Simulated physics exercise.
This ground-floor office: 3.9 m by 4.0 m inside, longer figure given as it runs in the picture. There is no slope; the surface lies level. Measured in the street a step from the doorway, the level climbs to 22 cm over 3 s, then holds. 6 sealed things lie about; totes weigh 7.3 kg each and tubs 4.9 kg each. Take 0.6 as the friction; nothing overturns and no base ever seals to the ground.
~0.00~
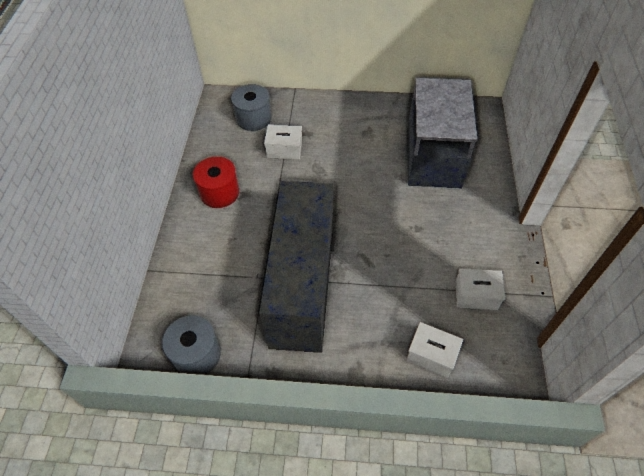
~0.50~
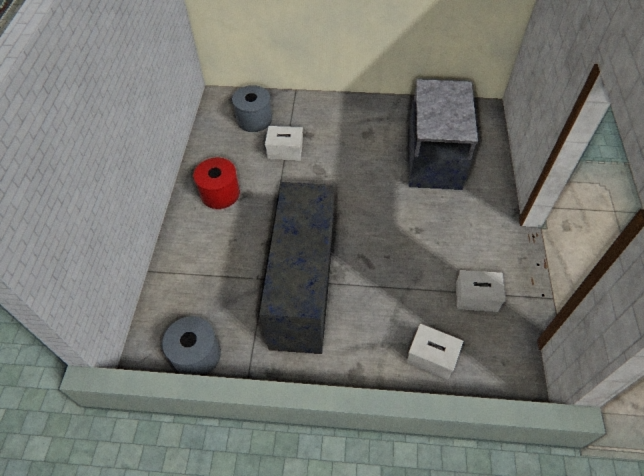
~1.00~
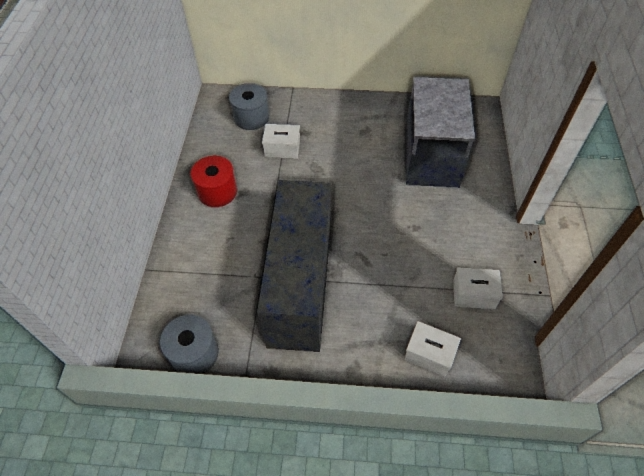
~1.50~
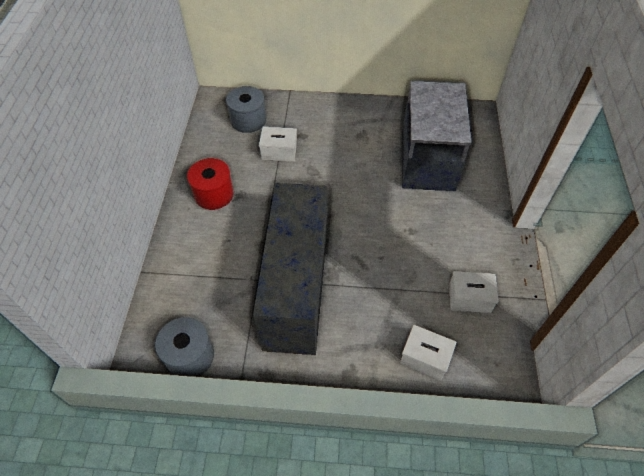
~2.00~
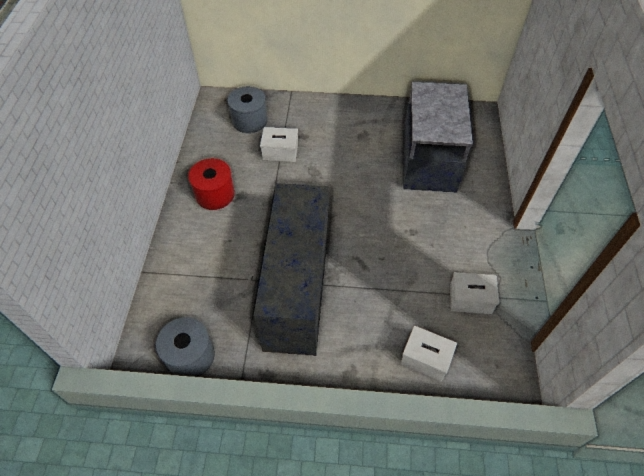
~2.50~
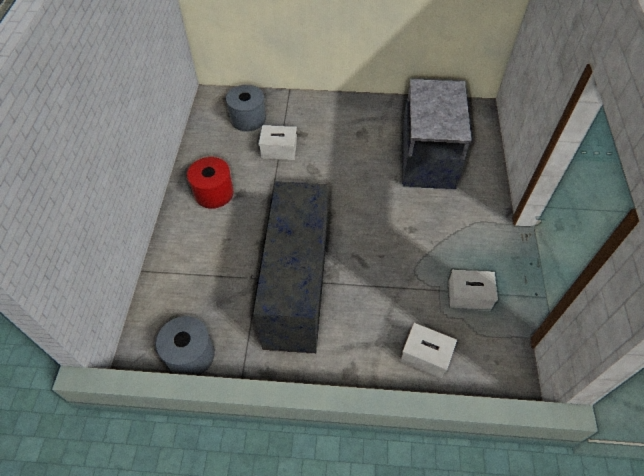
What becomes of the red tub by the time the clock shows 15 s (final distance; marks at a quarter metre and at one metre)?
By then it has been shoved a bit.
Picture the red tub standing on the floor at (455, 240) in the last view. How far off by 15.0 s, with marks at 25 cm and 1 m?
What happens is it gets pushed a long way.
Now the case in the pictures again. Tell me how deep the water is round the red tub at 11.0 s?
Depth: About 8 cm.
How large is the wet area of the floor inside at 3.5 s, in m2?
Close to 4.0 m2, I'd say.
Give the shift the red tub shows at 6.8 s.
Displacement near 20 cm.
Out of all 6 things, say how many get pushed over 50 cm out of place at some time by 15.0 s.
The answer here is 6.
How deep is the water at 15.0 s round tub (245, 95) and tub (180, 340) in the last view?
16 and 14 cm.
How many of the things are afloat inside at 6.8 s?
At that point I count 4.
After 3.5 s the red tub is near (208, 173), 0.0 m from its start, aground; 0 afloat.
After 6.8 s the red tub is near (195, 178), 0.2 m from its start, aground; 4 afloat.
After 11.0 s the red tub is near (248, 129), 0.7 m from its start, afloat; 6 afloat.
After 15.0 s the red tub is near (271, 147), 0.7 m from its start, afloat; 6 afloat.
